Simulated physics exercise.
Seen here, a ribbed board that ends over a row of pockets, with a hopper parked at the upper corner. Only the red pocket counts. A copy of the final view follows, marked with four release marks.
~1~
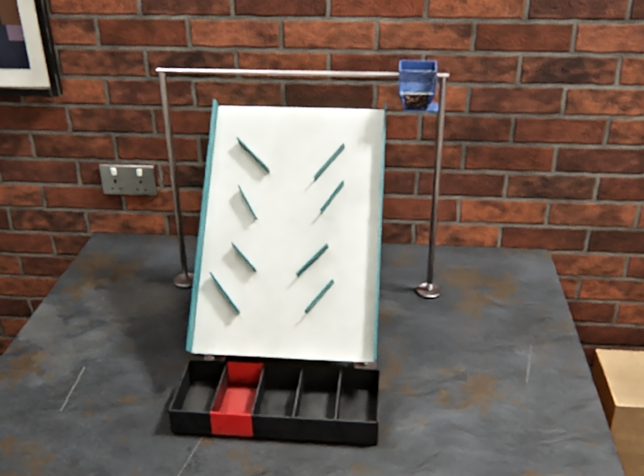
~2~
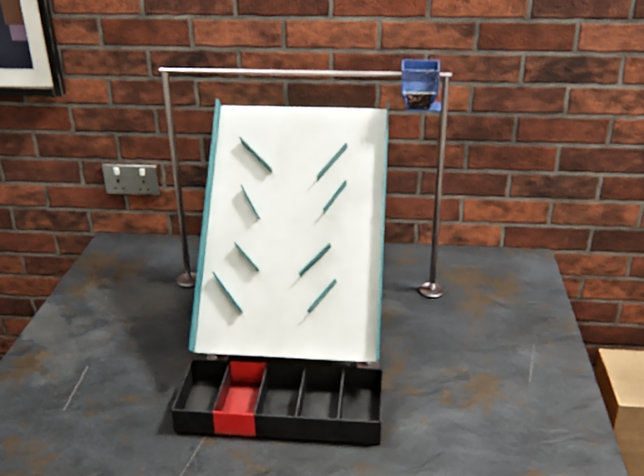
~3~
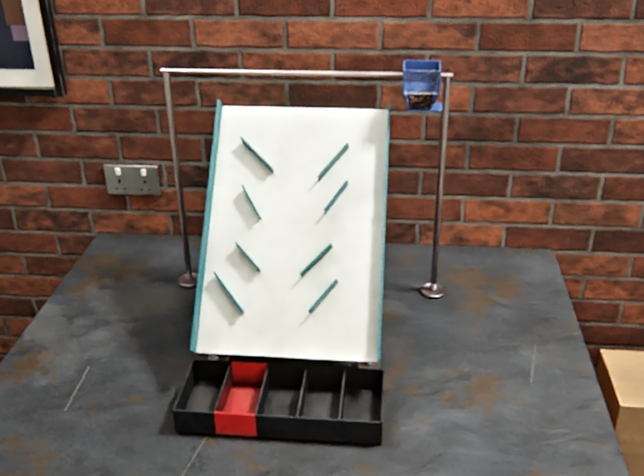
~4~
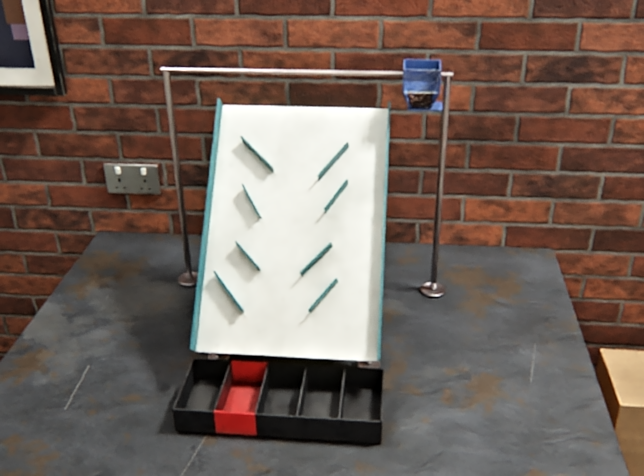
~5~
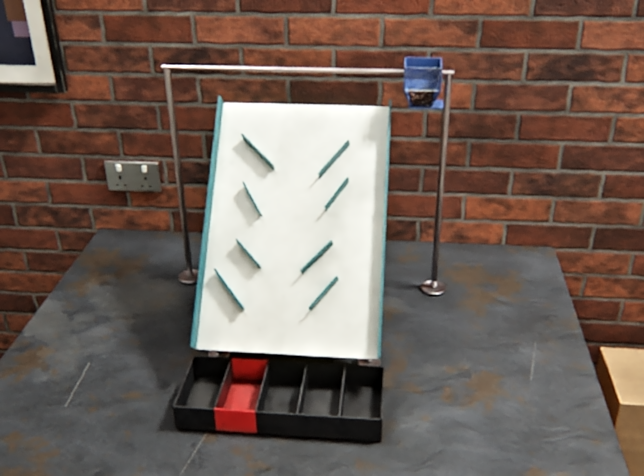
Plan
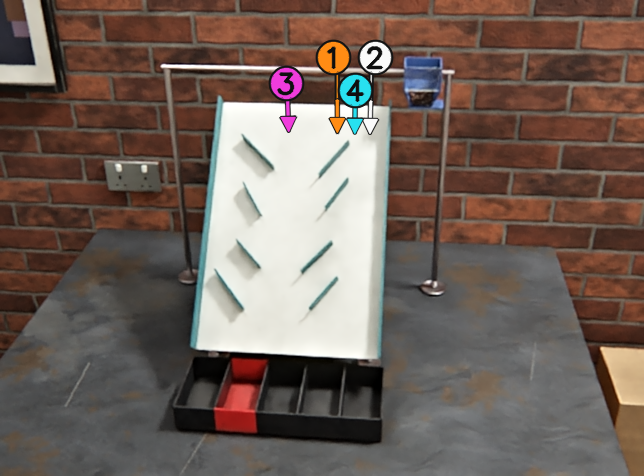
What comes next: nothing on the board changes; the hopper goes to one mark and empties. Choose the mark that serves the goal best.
Take 1.
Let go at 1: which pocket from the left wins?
The second.
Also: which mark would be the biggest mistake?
That is mark 2.
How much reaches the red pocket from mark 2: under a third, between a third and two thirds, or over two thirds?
Under a third.
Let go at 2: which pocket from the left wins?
The fifth.
On the marked copy, mark 1 meets the board at (337, 127); mark 2 meets the board at (370, 128); mark 3 meets the board at (288, 126); mark 4 meets the board at (354, 128).
Choosing 1, about half in the red pocket, about a third in other pockets, about a quarter outside the box.
Choosing 2, a small part in the red pocket, about two thirds in other pockets, about a quarter outside the box.
Choosing 3, about a quarter in the red pocket, about two thirds in other pockets, a small part outside the box.
Choosing 4, about a quarter in the red pocket, about half in other pockets, about a quarter outside the box.
